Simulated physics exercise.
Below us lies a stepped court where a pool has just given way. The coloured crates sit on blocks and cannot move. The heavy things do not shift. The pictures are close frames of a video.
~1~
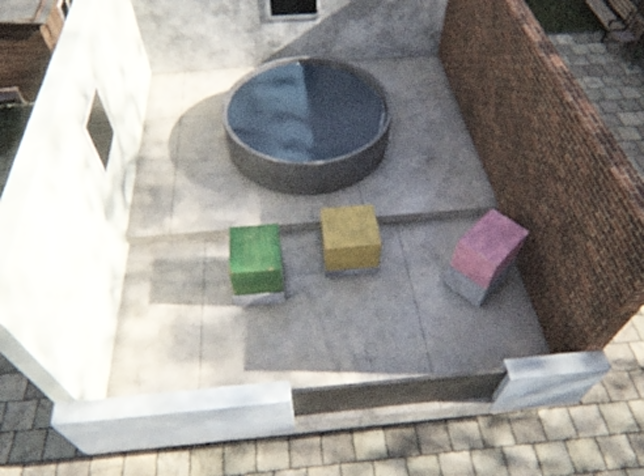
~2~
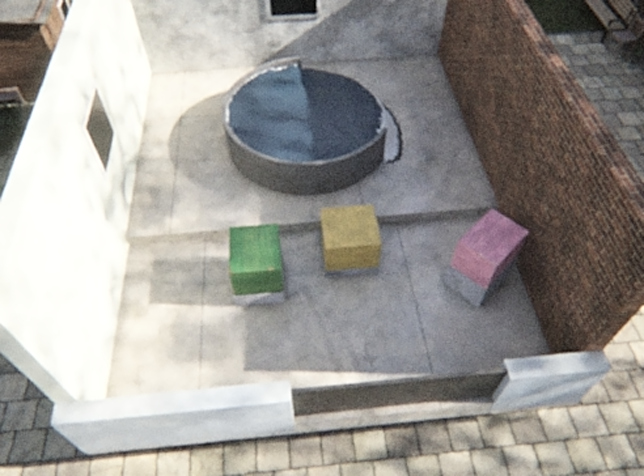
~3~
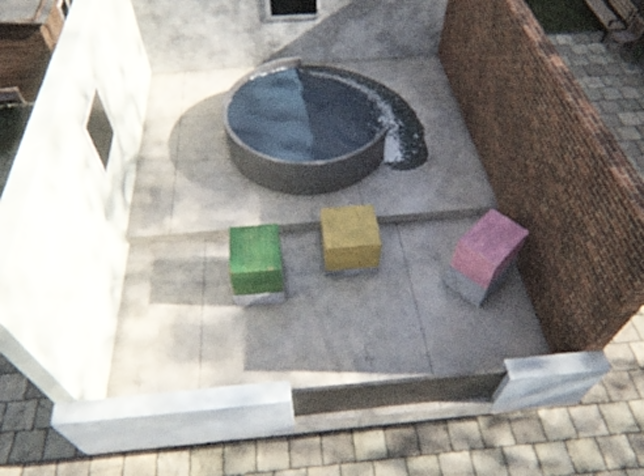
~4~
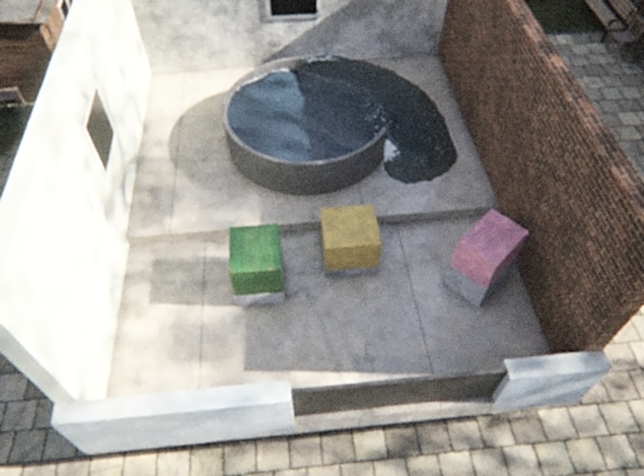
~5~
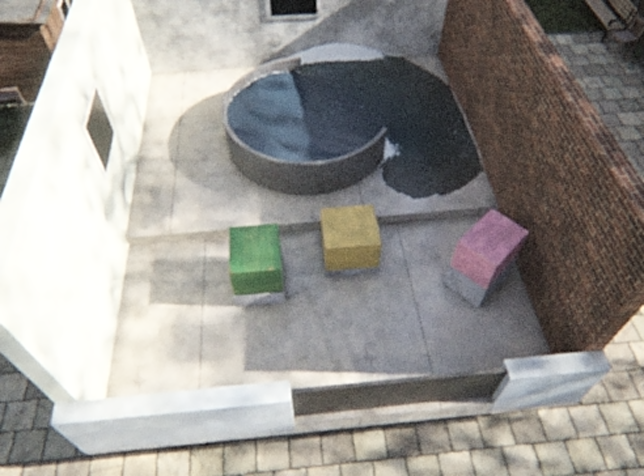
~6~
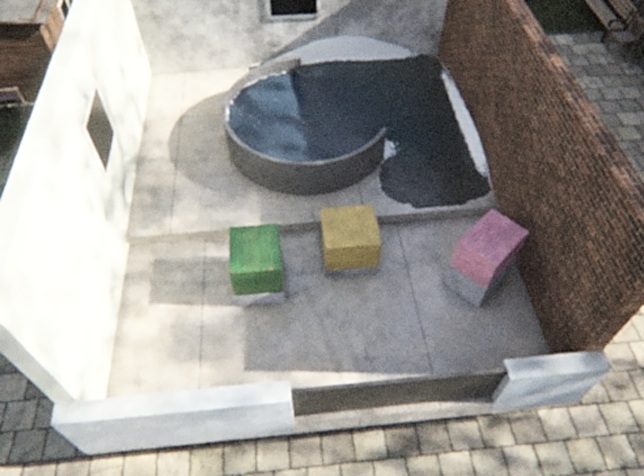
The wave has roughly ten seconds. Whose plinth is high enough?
One by one: The green crate keeps dry; the pink crate keeps dry; the yellow crate is soaked.
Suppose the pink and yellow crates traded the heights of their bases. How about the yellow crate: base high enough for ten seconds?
The yellow one is safe.
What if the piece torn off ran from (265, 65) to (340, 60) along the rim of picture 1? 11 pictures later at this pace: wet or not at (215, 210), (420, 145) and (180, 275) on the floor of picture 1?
In that order: No water, not flooded, clear.
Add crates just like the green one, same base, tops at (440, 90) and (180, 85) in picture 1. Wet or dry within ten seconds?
One after the other: Is topped, stays dry.
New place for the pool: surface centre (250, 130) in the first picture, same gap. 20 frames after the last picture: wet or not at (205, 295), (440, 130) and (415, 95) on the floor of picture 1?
As listed: Dry, under water, under water.
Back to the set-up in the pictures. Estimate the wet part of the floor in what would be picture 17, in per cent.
Near 40 in a hundred.
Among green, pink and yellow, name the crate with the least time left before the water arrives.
I say the pink crate.
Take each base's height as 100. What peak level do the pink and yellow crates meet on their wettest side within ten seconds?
About 70 and 160 per cent.
A moment on, water covers 25 % of the floor; the green crate not reached, the pink crate water round its plinth, the yellow crate not reached.
Next, water covers 40 % of the floor; the green crate not reached, the pink crate water round its plinth, the yellow crate not reached.
Then, water covers 60 % of the floor; the green crate not reached, the pink crate water round its plinth, the yellow crate water round its plinth.
Later, water covers 90 % of the floor; the green crate water round its plinth, the pink crate water round its plinth, the yellow crate water round its plinth.
In the end, water covers 95 % of the floor; the green crate stayed above the water, the pink crate stayed above the water, the yellow crate was topped.
